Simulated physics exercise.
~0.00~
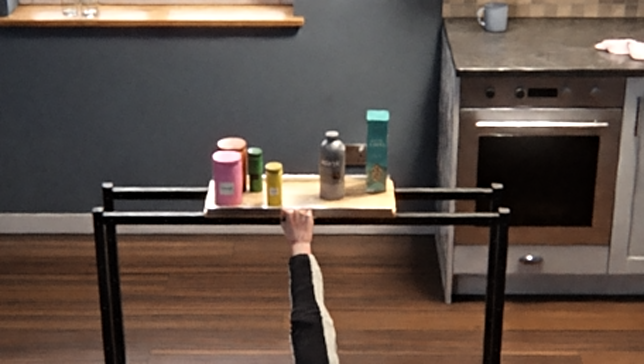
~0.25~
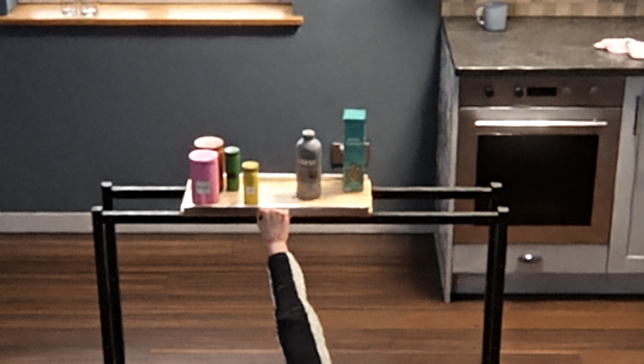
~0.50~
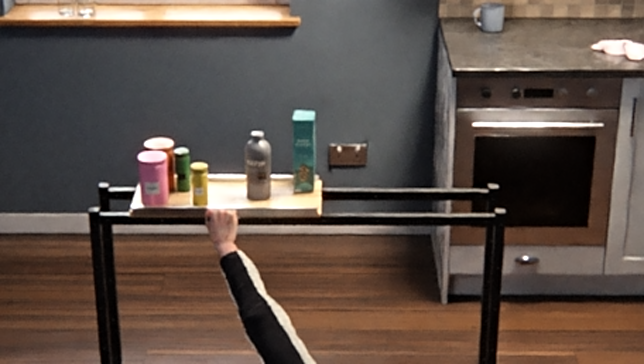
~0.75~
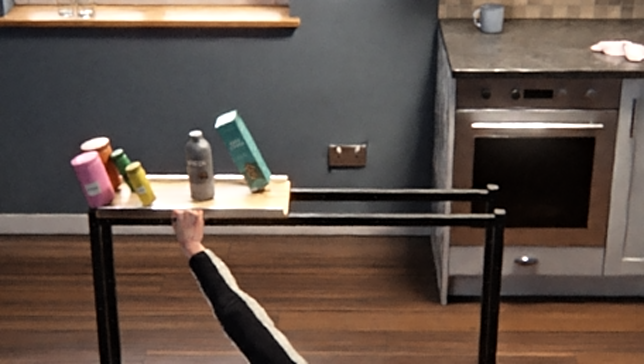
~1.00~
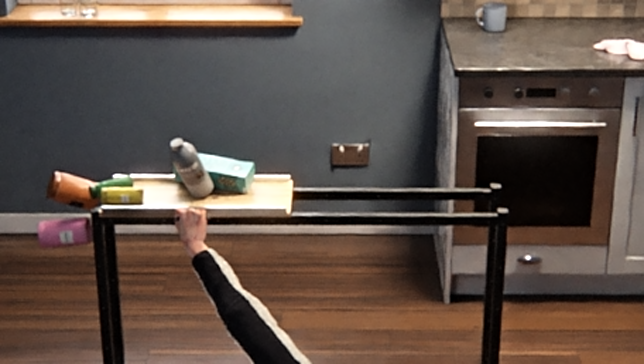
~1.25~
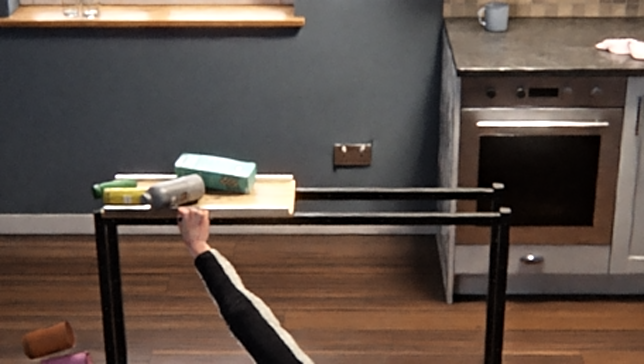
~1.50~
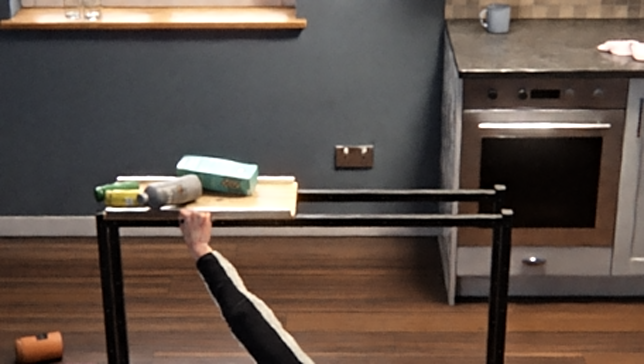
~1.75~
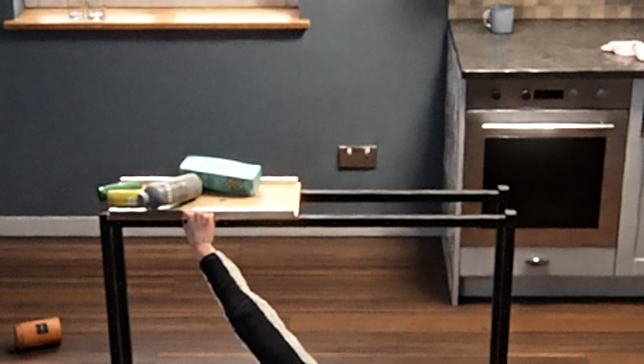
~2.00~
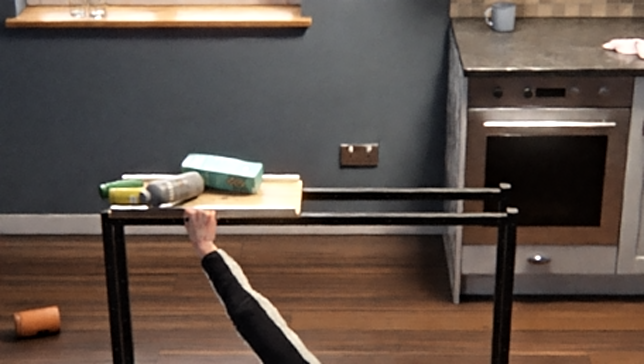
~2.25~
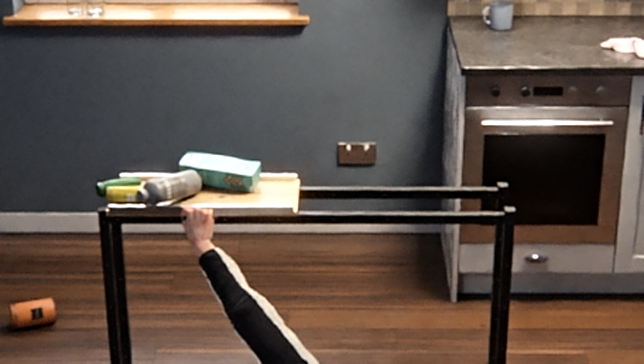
A pale tray on a black rail frame, seen from the front in a kitchen with a dark wall and an oven at the right, carries pink and orange jars, green and yellow shakers, a grey bottle and a turquoise carton. A hand in a dark sleeve slides it left to the frame's end, where it halts. The jars, shakers and carton tilt left, then the pink and orange jars tumble off the left end. The carton, shakers and finally the bottle topple but stay aboard. The orange jar ends lying on the wooden floor, the pink one out of sight, while the hand remains at the still tray.
